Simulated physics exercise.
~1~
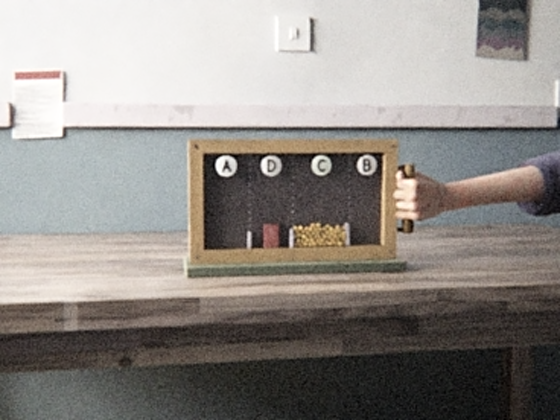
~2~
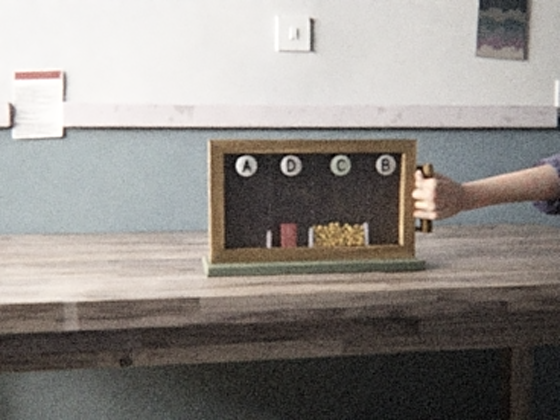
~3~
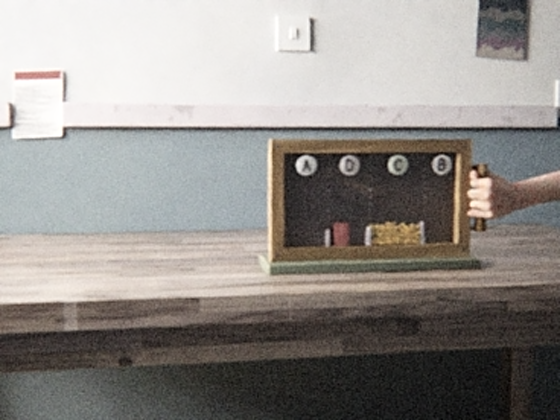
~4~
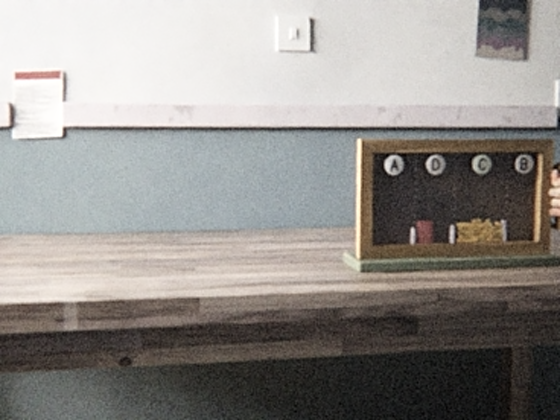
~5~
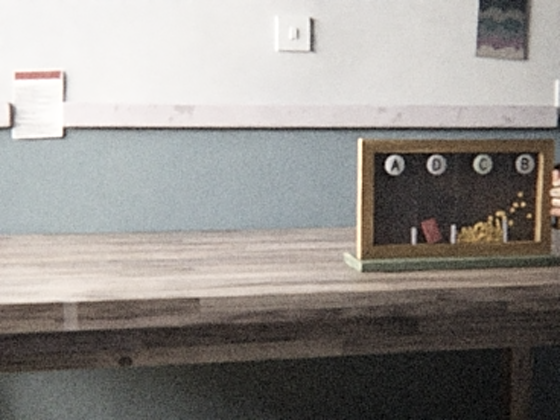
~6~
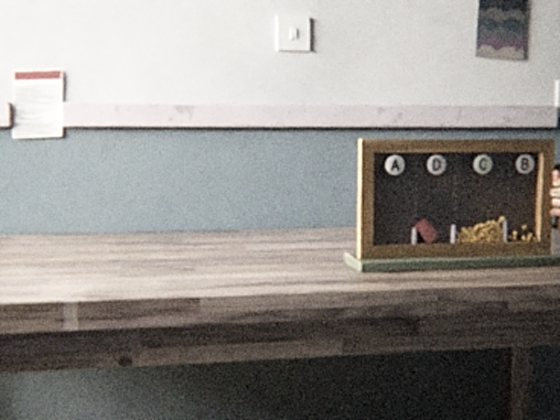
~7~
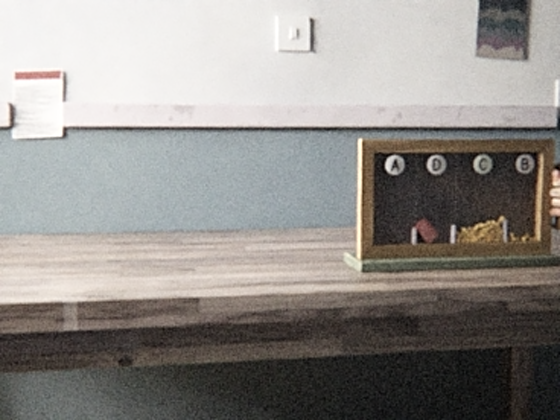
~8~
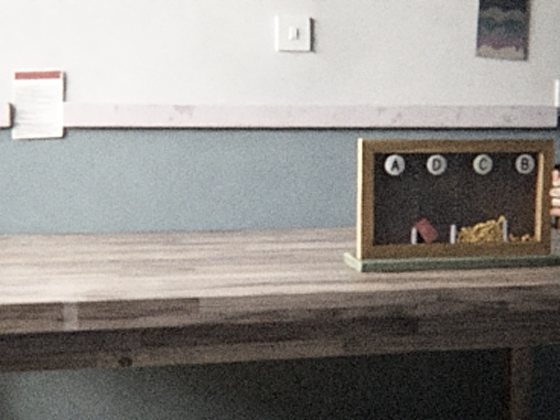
On a wooden tabletop, a hand sliding a framed box right and stopping, yellow beads spilling from strip C into B, red block tilting.
